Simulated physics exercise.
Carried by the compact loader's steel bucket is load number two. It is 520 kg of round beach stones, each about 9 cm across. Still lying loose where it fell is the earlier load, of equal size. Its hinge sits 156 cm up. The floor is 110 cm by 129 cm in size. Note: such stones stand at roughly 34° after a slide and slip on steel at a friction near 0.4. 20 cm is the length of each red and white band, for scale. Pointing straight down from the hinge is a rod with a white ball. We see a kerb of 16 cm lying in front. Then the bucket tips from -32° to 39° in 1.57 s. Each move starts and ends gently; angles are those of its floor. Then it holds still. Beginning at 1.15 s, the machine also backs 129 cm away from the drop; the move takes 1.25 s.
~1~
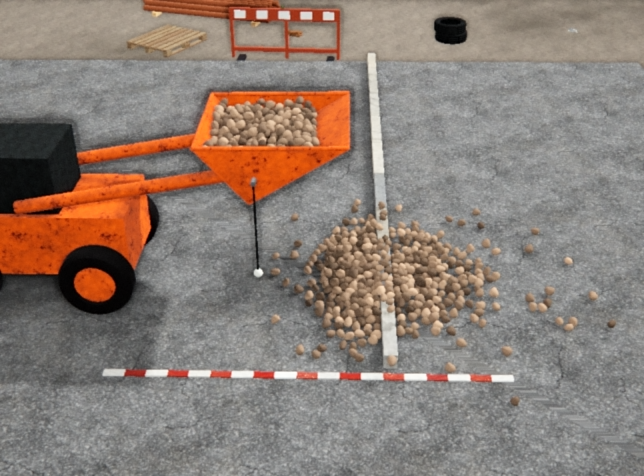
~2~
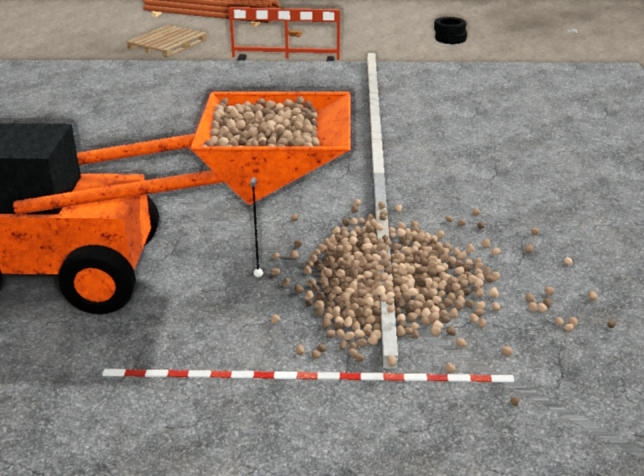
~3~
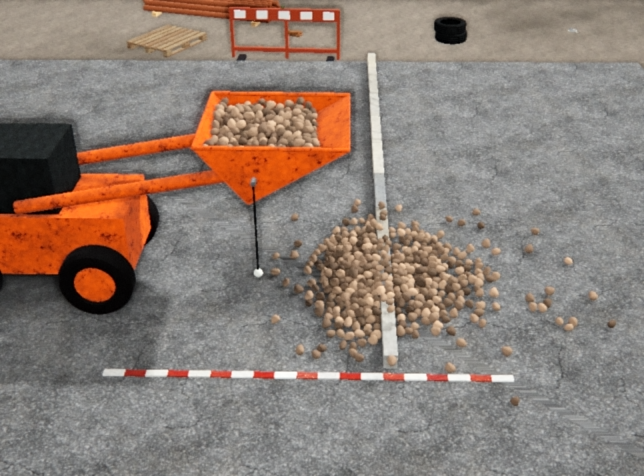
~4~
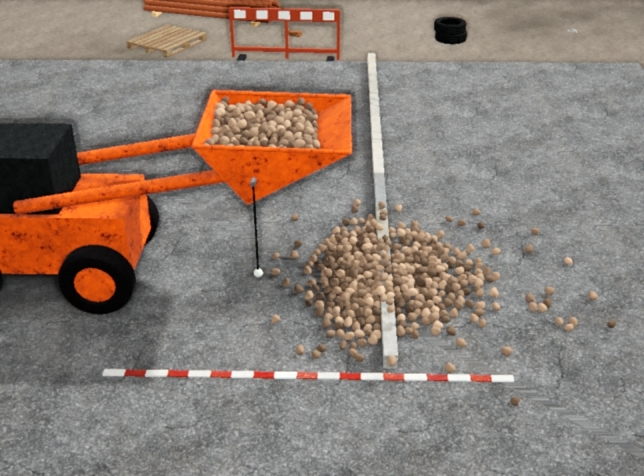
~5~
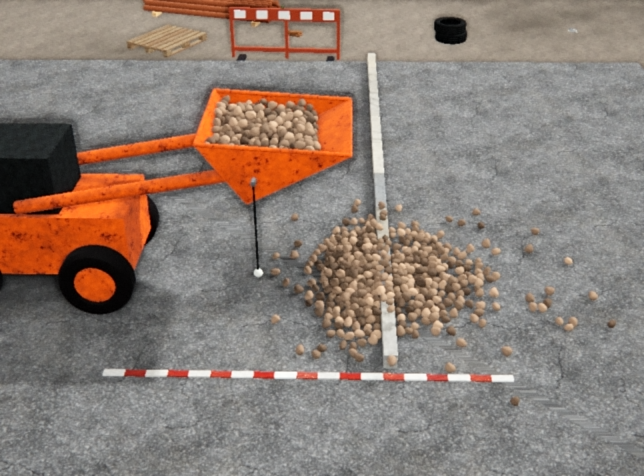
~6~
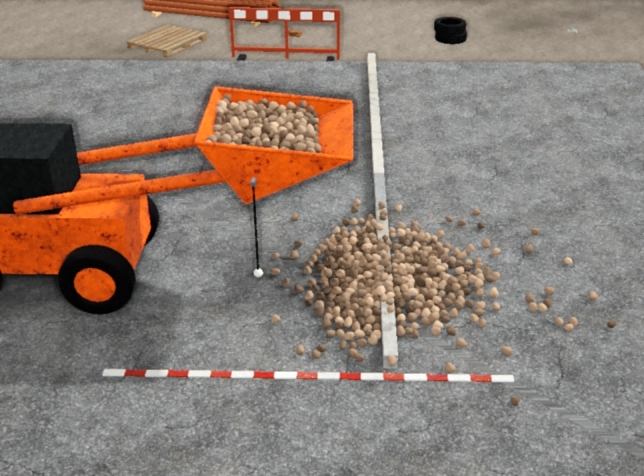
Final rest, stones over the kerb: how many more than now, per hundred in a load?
3 per hundred.
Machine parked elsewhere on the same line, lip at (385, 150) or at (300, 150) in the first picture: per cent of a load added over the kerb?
25 % and 0 %.
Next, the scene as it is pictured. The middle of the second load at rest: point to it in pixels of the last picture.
Their centre ends up near (323, 271).
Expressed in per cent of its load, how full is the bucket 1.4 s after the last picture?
About 15 percent.
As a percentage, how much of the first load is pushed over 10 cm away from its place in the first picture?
Around 10 in a hundred.
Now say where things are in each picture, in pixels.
In the first picture, the bucket is at -32°, its lip at (349, 149); the top of the load is at (256, 115). The earlier load is highest near (378, 256), 24 cm above ground level, 57 % on this side of the kerb, 43 % over the kerb.
In the second picture, the bucket is at -32°, its lip at (349, 149); the top of the load is at (245, 116).
The third picture shows lip at (350, 150), floor tilted -31°, highest stones at (246, 116).
In the fourth picture, the bucket is at -29°, its lip at (350, 153); the top of the load is at (234, 115).
The fifth picture shows lip at (351, 155), floor tilted -28°, highest stones at (225, 113).
In the sixth picture, the bucket is at -25°, its lip at (352, 159); the top of the load is at (226, 109).
Then, 0.9 s after the last picture the floor is at 28°; in per cent of one load, 98 in the bucket, 58 on this side of the kerb, 43 over the kerb; the foremost stones are at (569, 295).
Then, 1.4 s after the last picture the floor is at 39°; in per cent of one load, 15 in the bucket, 141 on this side of the kerb, 44 over the kerb; the foremost stones are at (569, 295).
Then, 2.5 s after the last picture the floor is at 39°; in per cent of one load, 0 in the bucket, 154 on this side of the kerb, 46 over the kerb; the foremost stones are at (569, 295).
Then, 5.4 s after the last picture the floor is at 39°; in per cent of one load, 0 in the bucket, 154 on this side of the kerb, 46 over the kerb; the foremost stones are at (569, 295). Net gain over the kerb, 3.
